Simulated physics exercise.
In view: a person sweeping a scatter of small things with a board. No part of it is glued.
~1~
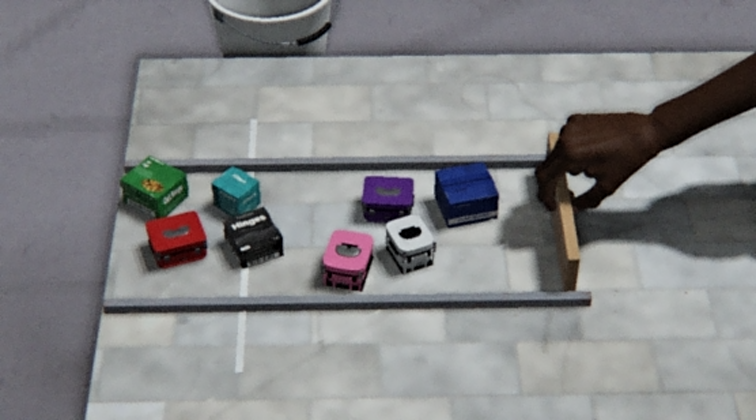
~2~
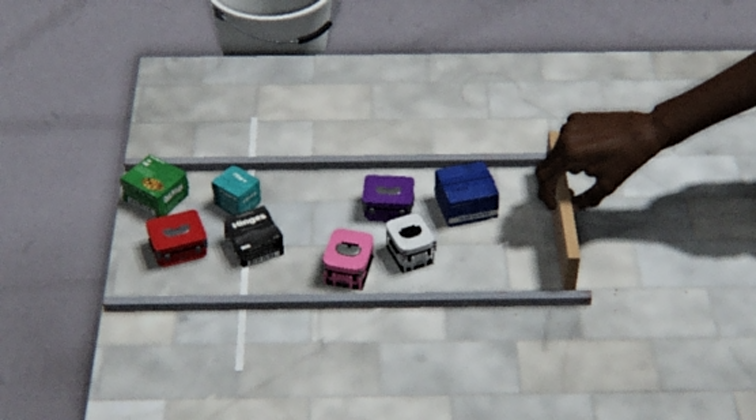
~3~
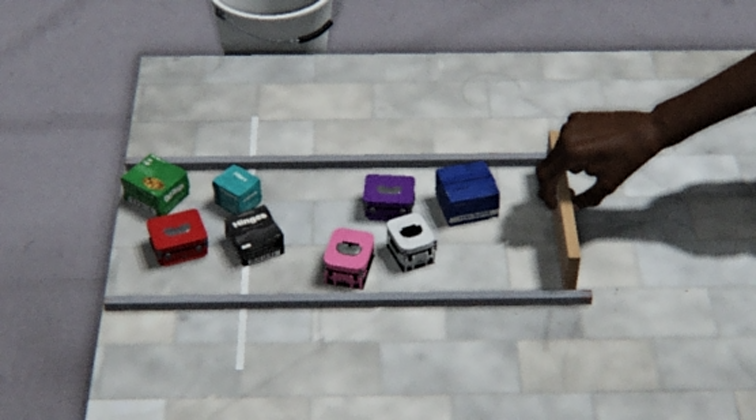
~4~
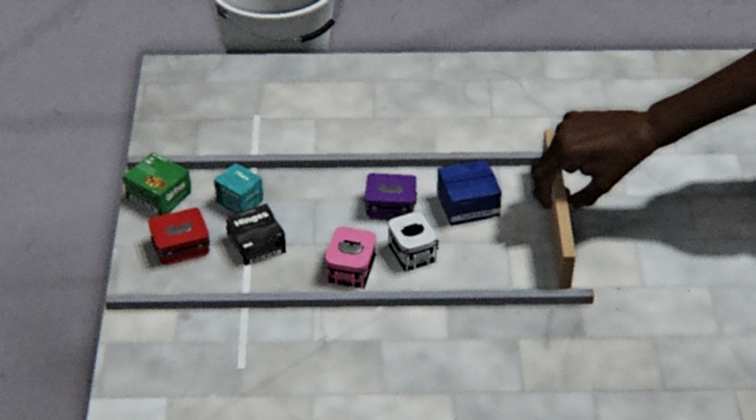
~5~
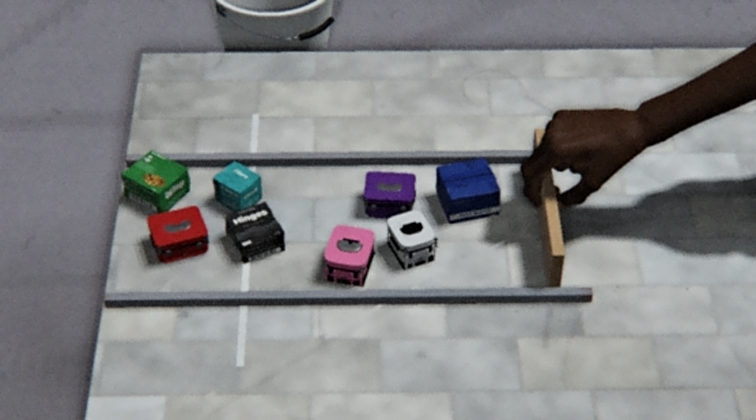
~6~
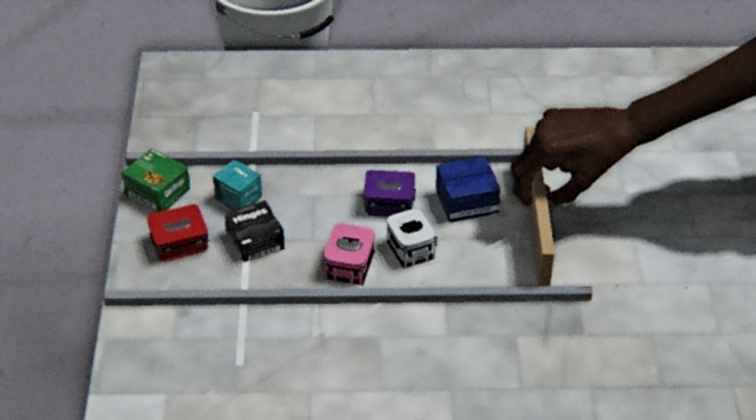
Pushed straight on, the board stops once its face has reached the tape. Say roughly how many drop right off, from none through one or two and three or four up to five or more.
Those that leave the table: One or a pair.
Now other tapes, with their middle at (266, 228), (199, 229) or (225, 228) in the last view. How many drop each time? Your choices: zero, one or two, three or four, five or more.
Counting what would fall each time, I get one or two; three or four; either three or four.
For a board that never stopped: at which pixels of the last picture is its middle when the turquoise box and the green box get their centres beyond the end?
I'd put it close to (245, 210), and close to (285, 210) for the other one.
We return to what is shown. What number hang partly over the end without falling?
The count is 2.
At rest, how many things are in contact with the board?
It touches 3.
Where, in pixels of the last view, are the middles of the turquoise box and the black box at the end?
First (123, 192), then (177, 238).
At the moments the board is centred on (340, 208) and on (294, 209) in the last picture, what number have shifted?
Counts: 6 / 8.
Soon after, none off yet; green box at rest near (156, 181); red case at rest near (178, 234); turquoise box at rest near (238, 187).
Then, none off yet; green box moved about its own width near (125, 176); red case moved a little near (156, 237); turquoise box moved well along near (161, 191).
At rest, the number that fall off is one or two; fallen, green box.
